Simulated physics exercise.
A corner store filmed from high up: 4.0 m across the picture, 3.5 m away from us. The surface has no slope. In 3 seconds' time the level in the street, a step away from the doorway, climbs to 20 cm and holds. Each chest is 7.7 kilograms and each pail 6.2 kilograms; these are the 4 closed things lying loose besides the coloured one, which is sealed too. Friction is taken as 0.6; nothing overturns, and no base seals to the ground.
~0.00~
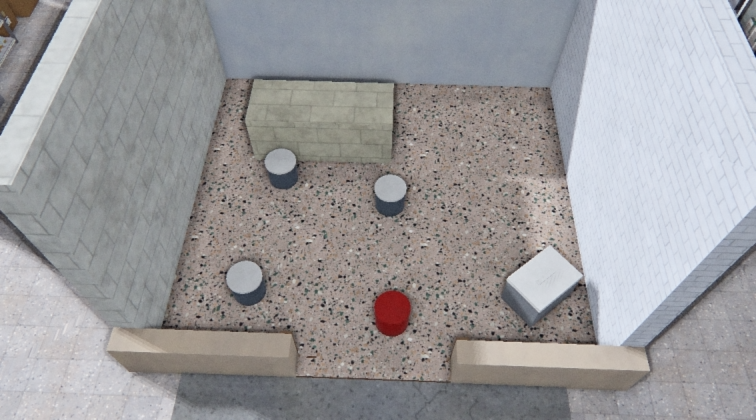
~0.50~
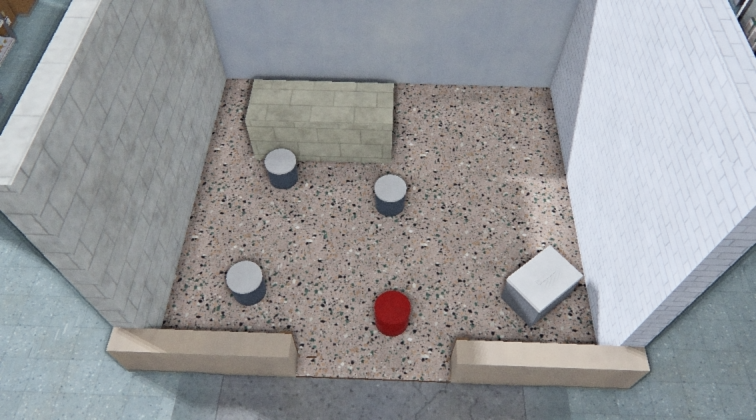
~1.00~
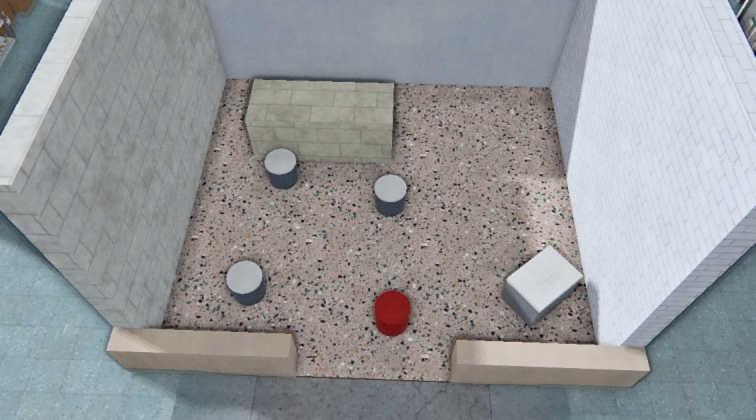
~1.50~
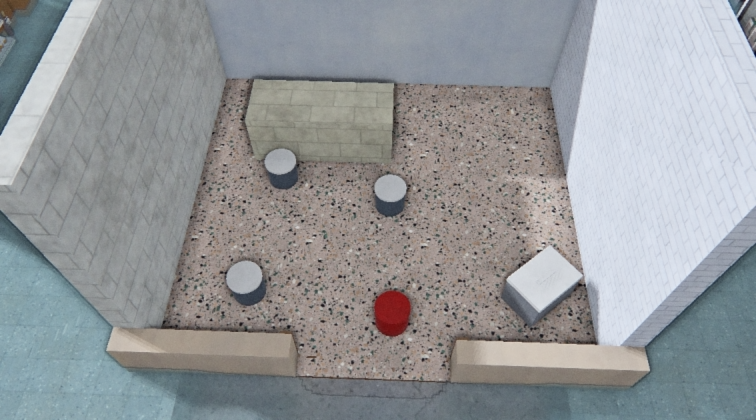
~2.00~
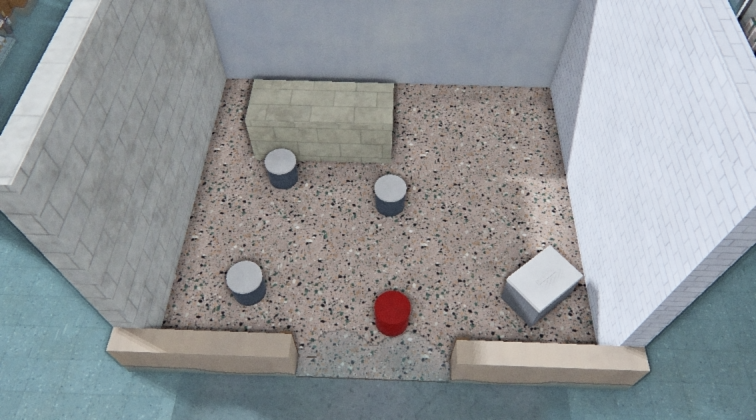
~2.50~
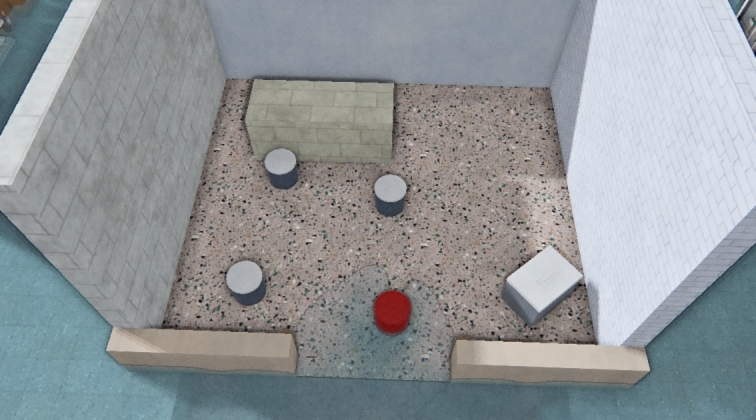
A red pail stands near the doorway gap of a small walled room with a speckled floor, seen from high above by a still camera. Three grey-topped cylinders sit to the left and centre, with a pale box at right and a block counter at the back. Water spreads over the paving outside, then creeps through the gap and around the pail, while every object stays put.
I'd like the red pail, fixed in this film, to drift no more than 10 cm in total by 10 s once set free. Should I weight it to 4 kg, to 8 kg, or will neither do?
Neither will do.
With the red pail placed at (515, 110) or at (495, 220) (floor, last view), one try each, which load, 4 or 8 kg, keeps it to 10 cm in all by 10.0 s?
In that order: Neither holds; neither is enough.
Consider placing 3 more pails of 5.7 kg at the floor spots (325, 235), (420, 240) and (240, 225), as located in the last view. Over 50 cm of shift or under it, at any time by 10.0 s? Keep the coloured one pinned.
First: Beyond the limit; second: Beyond the limit; third: Beyond the limit.
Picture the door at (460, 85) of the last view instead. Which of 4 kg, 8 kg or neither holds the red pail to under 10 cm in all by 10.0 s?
Short version: Neither mass is sufficient.
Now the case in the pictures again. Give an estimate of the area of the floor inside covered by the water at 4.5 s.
Wet area: Approx. 8.0 m2.
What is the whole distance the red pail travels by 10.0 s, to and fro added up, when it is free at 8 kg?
The total path comes to around 300 cm.
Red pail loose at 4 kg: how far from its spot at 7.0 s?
Shift: Roughly 300 cm.
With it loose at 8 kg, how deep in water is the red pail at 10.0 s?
Something like 16 centimetres.
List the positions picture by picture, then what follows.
The red pail at (393, 307) rests on the ground; 0.0 m2 under water; 0 of 5 have shifted, in the first frame.
The red pail at (393, 307) rests on the ground; 0.0 m2 under water; 0 of 5 have shifted, in the second frame.
The red pail at (393, 307) rests on the ground; 0.0 m2 under water; 0 of 5 have shifted, in the third frame.
The red pail at (393, 307), on the bottom; water covers 0.0 m2; 0 of 5 have shifted, in the fourth frame.
The red pail at (393, 307), on the bottom; water covers 0.2 m2; 0 of 5 have shifted, in the fifth frame.
The red pail at (393, 307), on the bottom; 0.8 m2 under water; 0 of 5 have shifted, in the sixth frame.
After 3.5 s the red pail would be 108 cm from its start with 4 kg and 55 cm from its start with 8 kg; 6 cm of water round it then.
After 4.5 s the red pail would be 216 cm from its start with 4 kg and 117 cm from its start with 8 kg; 7 cm of water round it then.
After 7.0 s the red pail would be 298 cm from its start with 4 kg and 203 cm from its start with 8 kg; 6 cm of water round it then.
After 10.0 s the red pail would be 277 cm from its start with 4 kg and 277 cm from its start with 8 kg; 16 cm of water round it then.
